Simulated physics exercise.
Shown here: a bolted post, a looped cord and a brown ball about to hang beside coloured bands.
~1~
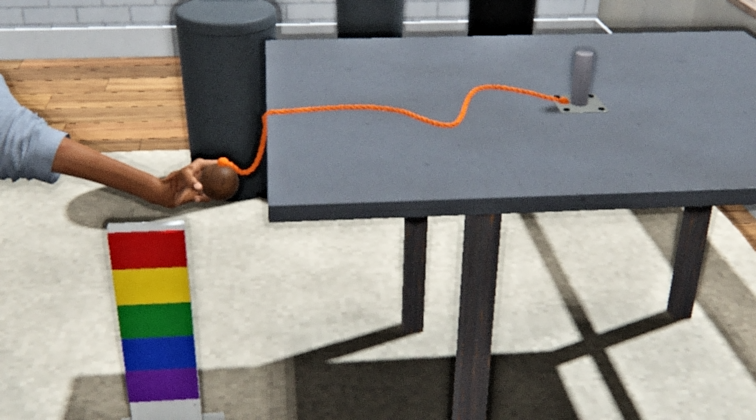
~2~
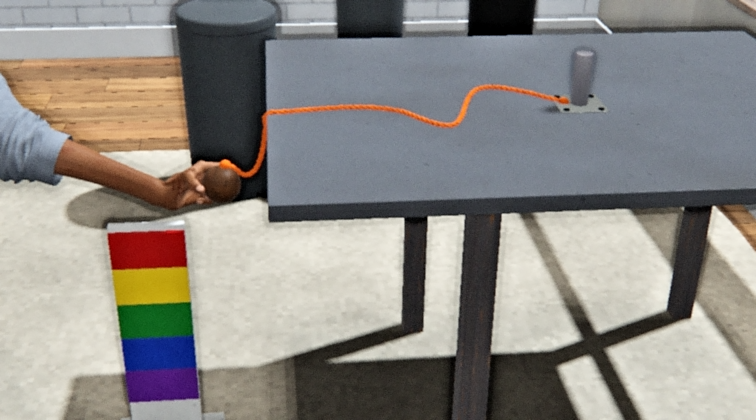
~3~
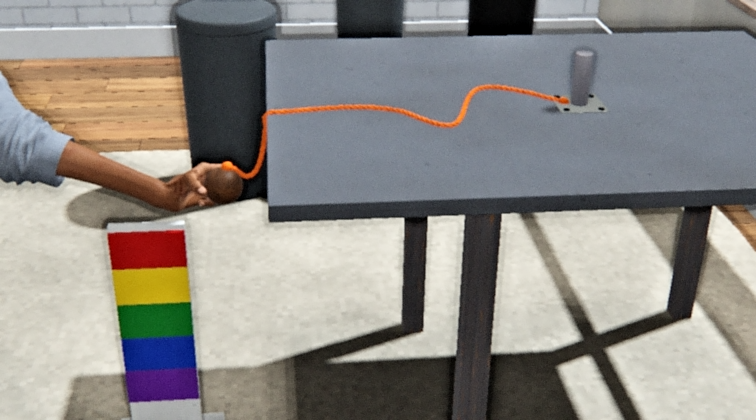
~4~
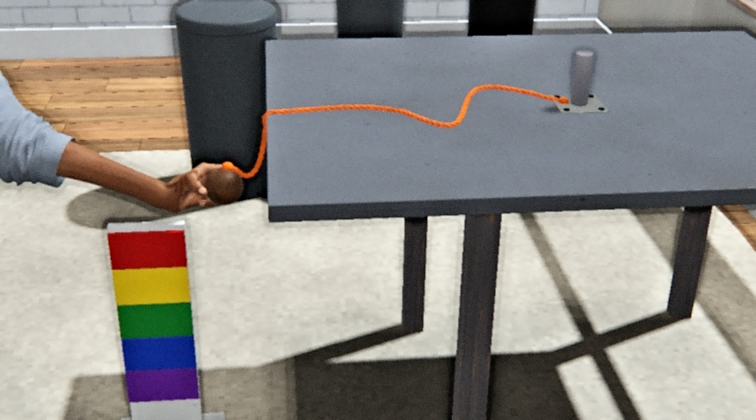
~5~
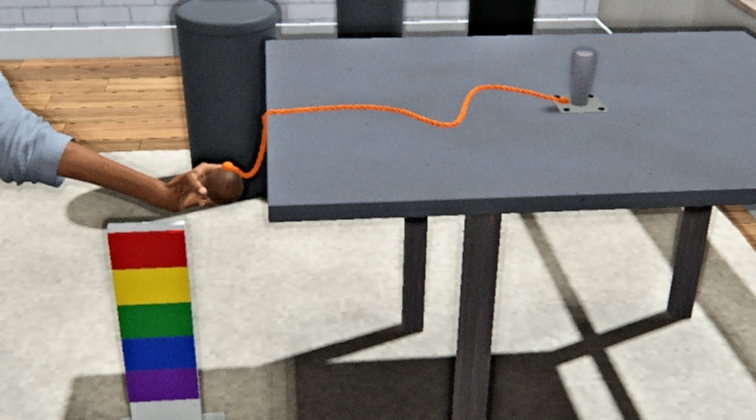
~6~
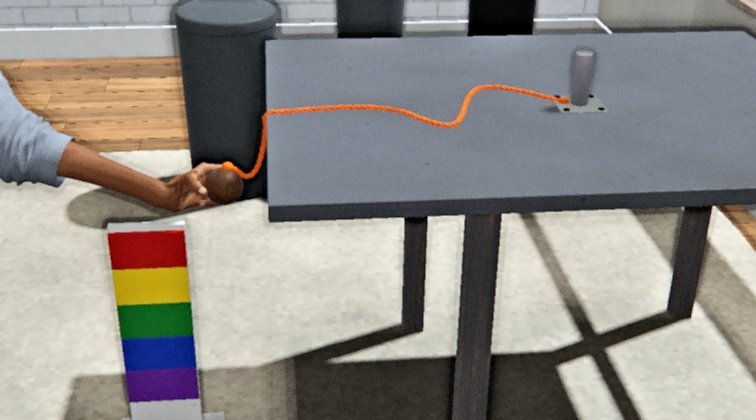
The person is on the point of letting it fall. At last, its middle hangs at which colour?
At green.
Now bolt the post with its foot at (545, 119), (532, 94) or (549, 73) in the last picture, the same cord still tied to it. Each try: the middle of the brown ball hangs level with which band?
Taking each post in turn, it's blue, then blue, then green.
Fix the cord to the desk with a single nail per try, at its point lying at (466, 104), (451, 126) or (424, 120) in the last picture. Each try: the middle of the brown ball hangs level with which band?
One try after another: Yellow, then red, then red.
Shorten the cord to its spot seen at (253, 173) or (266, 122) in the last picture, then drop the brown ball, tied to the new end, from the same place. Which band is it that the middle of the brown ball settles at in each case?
Results, first to last: Yellow; red.
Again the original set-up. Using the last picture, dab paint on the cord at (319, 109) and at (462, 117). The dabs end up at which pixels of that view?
At (265, 168), then (389, 112).
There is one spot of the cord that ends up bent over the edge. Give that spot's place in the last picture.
You'll find it somewhere near (367, 108).
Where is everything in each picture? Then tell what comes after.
The first frame shows brown ball (219, 182); red (148, 252); yellow (152, 287); green (155, 322); blue (159, 355); purple (162, 386).
The second frame shows brown ball (222, 184); cord through (527, 93) (468, 100) (437, 124) (360, 108) (267, 119).
The third frame shows brown ball (223, 186).
The fourth frame shows brown ball (224, 186); cord through (527, 93) (468, 100) (437, 124) (360, 108) (267, 119).
The fifth frame shows brown ball (224, 186).
The sixth frame shows brown ball (224, 186); cord through (527, 93) (468, 100) (437, 124) (360, 108) (267, 119).
Early on, ball near (283, 298); level with green.
Midway, ball near (264, 308); level with green.
Finally, ball near (271, 312); level with green. The cord holds its middle at green.
